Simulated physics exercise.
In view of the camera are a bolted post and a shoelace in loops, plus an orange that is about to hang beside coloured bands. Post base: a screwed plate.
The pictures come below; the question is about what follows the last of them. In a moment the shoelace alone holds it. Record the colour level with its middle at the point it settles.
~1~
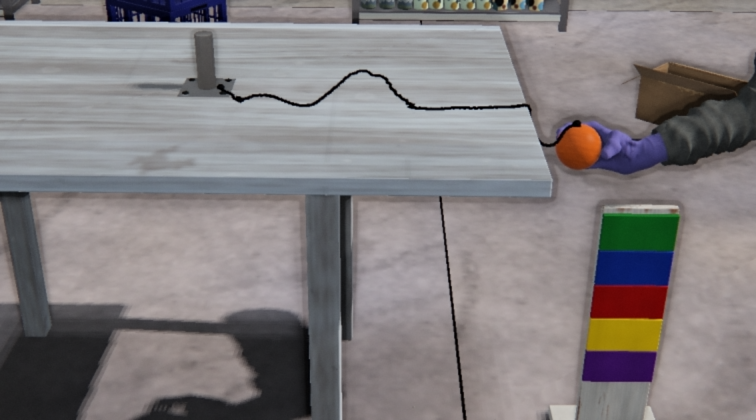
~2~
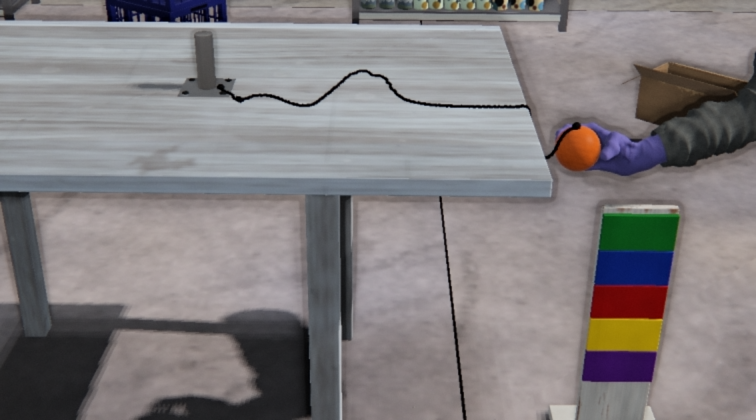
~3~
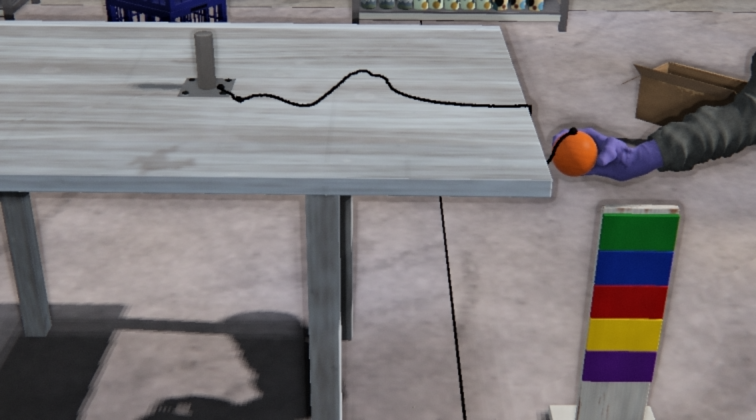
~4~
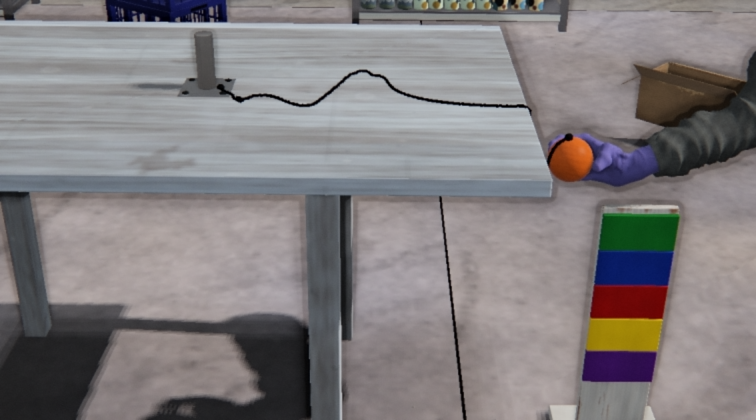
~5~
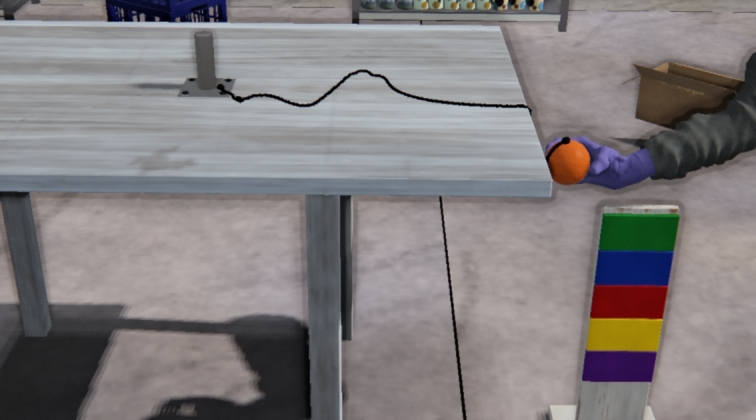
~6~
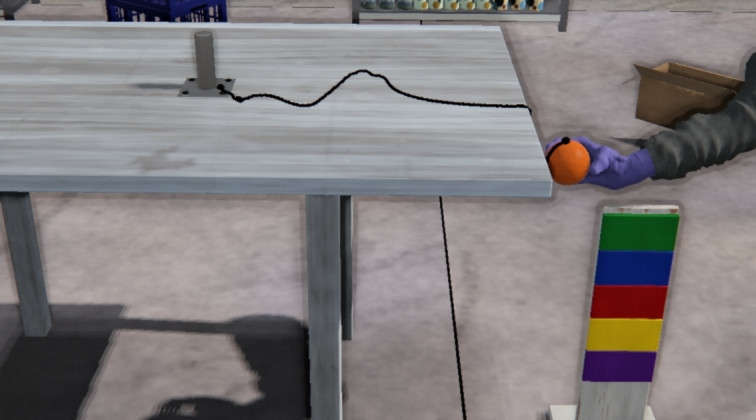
Colour at middle: Purple.
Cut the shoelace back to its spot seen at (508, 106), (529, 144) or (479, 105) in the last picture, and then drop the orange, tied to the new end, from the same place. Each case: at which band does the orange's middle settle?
So you'd see blue first, red second, and for the last: Green.
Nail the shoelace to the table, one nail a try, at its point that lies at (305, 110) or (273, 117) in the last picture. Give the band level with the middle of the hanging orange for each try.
Results, in sequence: Yellow / yellow.
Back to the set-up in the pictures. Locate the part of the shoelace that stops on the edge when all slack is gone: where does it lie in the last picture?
Approximately at (386, 80) in the final frame.
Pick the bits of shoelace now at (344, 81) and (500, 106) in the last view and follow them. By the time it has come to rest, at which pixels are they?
In that view they sit near (446, 93) and near (511, 227).
Soon after, orange near (478, 317); level with yellow.
Then, orange near (511, 356); level with purple.
At rest, orange near (491, 360); level with purple. Its centre hangs level with the purple band.
